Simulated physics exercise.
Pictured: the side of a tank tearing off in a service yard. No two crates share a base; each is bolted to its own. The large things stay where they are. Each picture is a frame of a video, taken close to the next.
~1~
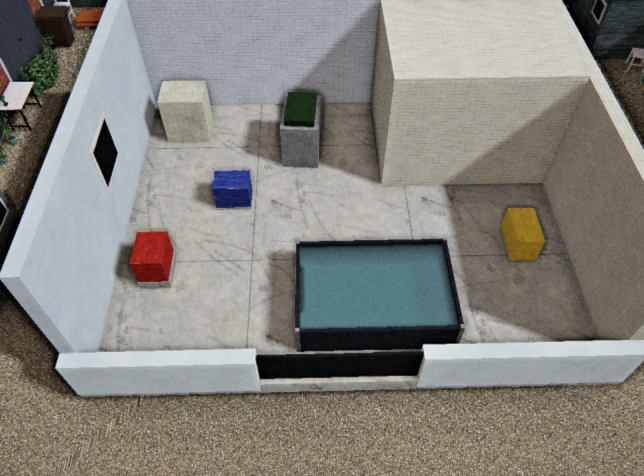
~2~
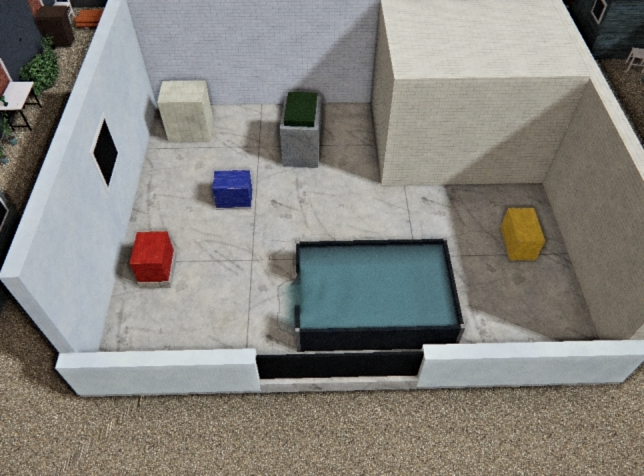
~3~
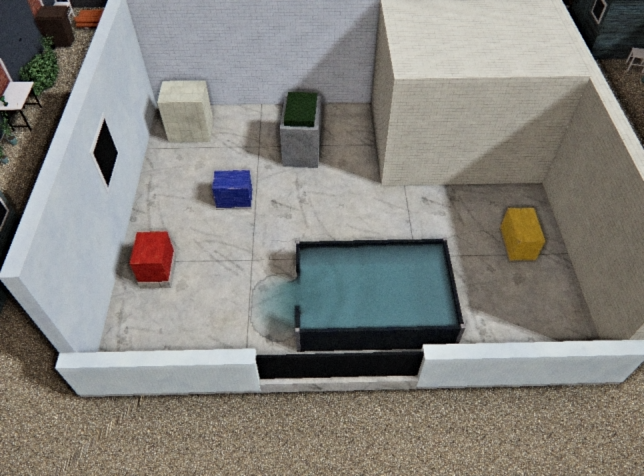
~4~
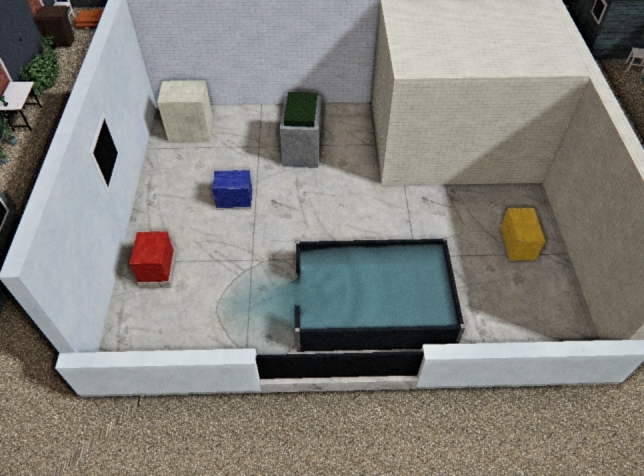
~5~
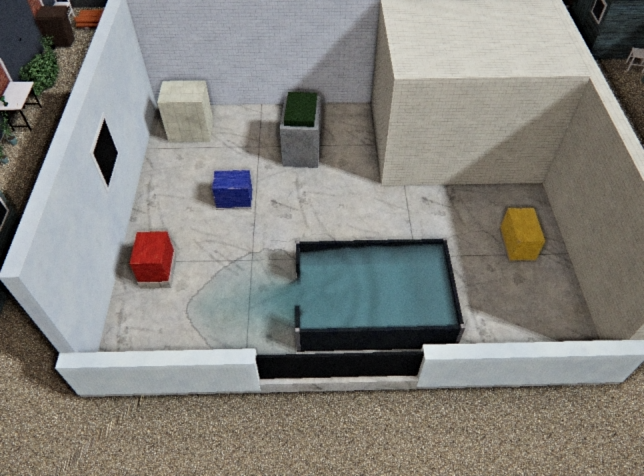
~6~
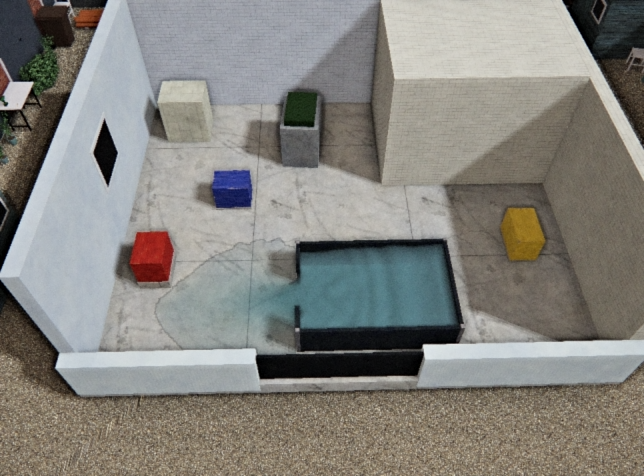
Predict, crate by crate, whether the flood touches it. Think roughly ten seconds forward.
My prediction: The red crate is touched; the yellow crate remains untouched; the blue crate is touched.
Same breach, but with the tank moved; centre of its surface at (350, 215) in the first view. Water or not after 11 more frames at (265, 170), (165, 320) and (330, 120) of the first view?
Results in order - swamped, swamped, left untouched.
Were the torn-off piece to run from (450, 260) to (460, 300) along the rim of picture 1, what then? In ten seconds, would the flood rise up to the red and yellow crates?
First the red crate: It is never reached; then the yellow crate: It gets reached.
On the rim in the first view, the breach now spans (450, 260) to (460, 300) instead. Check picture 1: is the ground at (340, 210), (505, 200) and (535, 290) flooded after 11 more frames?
The first comes out untouched, the second soaked, the third soaked.
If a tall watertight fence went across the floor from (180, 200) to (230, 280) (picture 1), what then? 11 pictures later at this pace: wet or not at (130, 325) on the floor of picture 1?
I'd call it watered.
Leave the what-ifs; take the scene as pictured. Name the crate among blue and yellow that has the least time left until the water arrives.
I reckon it's the blue-painted one.
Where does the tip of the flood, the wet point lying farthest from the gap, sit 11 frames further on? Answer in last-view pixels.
Roughly at (139, 183).
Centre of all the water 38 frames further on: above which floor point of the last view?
I'd say near (258, 262).
A moment on, water covers 20 % of the floor; the red crate water round its plinth, the yellow crate not reached, the blue crate not reached.
Next, water covers 30 % of the floor; the red crate water round its plinth, the yellow crate not reached, the blue crate water round its plinth.
Then, water covers 35 % of the floor; the red crate water round its plinth, the yellow crate not reached, the blue crate water round its plinth.
Later, water covers 50 % of the floor; the red crate water round its plinth, the yellow crate not reached, the blue crate water round its plinth.
In the end, water covers 80 % of the floor; the red crate was topped, the yellow crate stayed above the water, the blue crate was topped.
